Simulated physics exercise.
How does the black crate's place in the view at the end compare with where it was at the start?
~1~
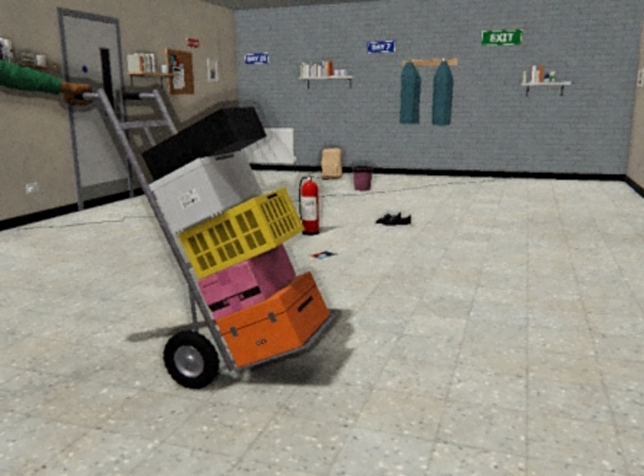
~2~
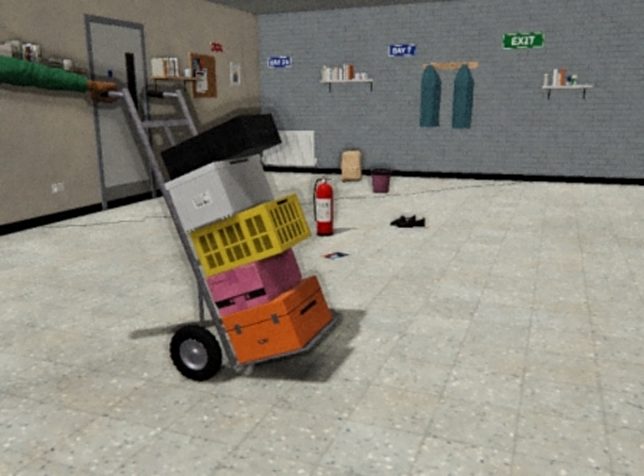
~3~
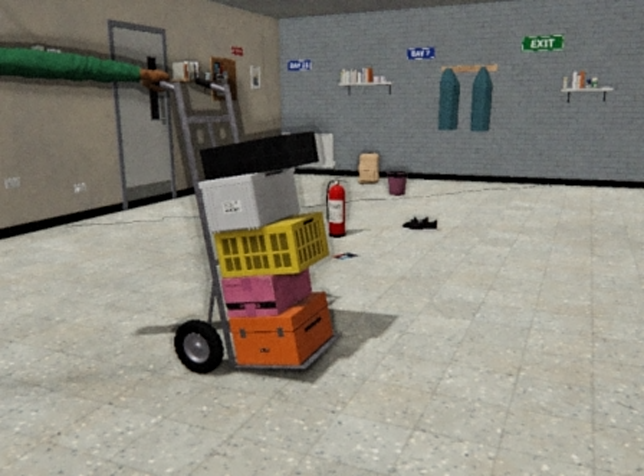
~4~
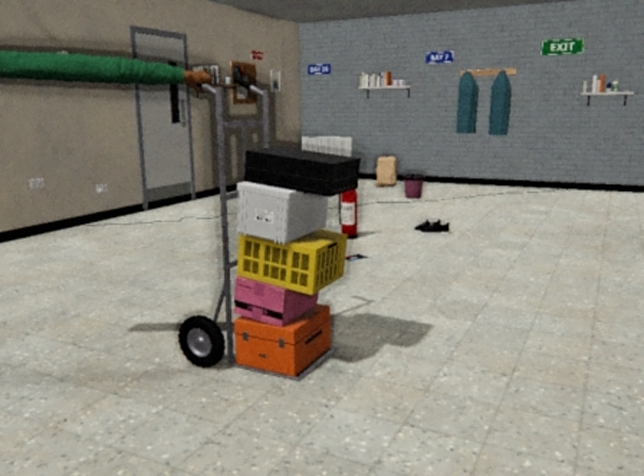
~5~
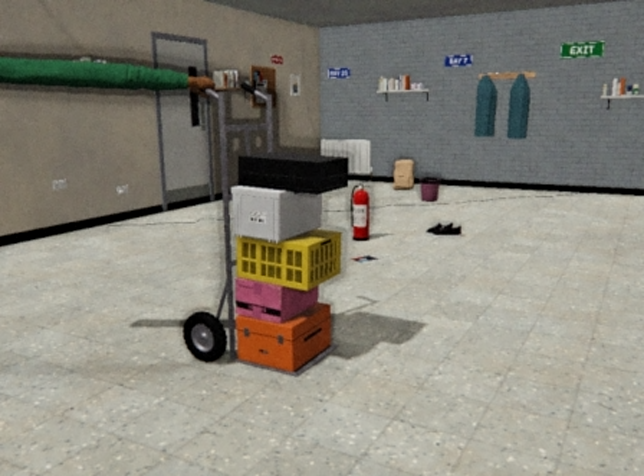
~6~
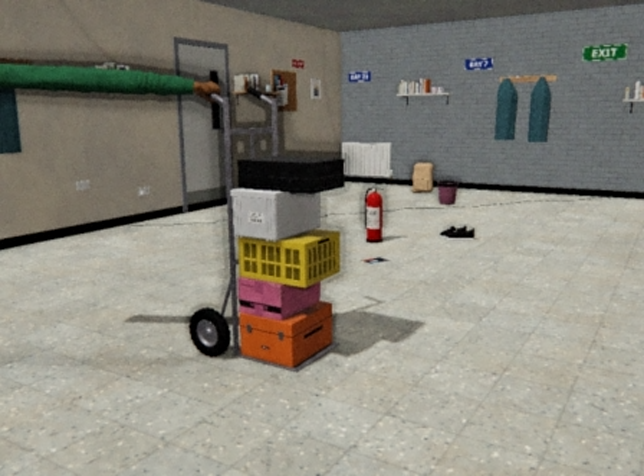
At the end the black crate is farther to the right and a little lower than it was at the start. It also sits level on top of the stack instead of tilted.
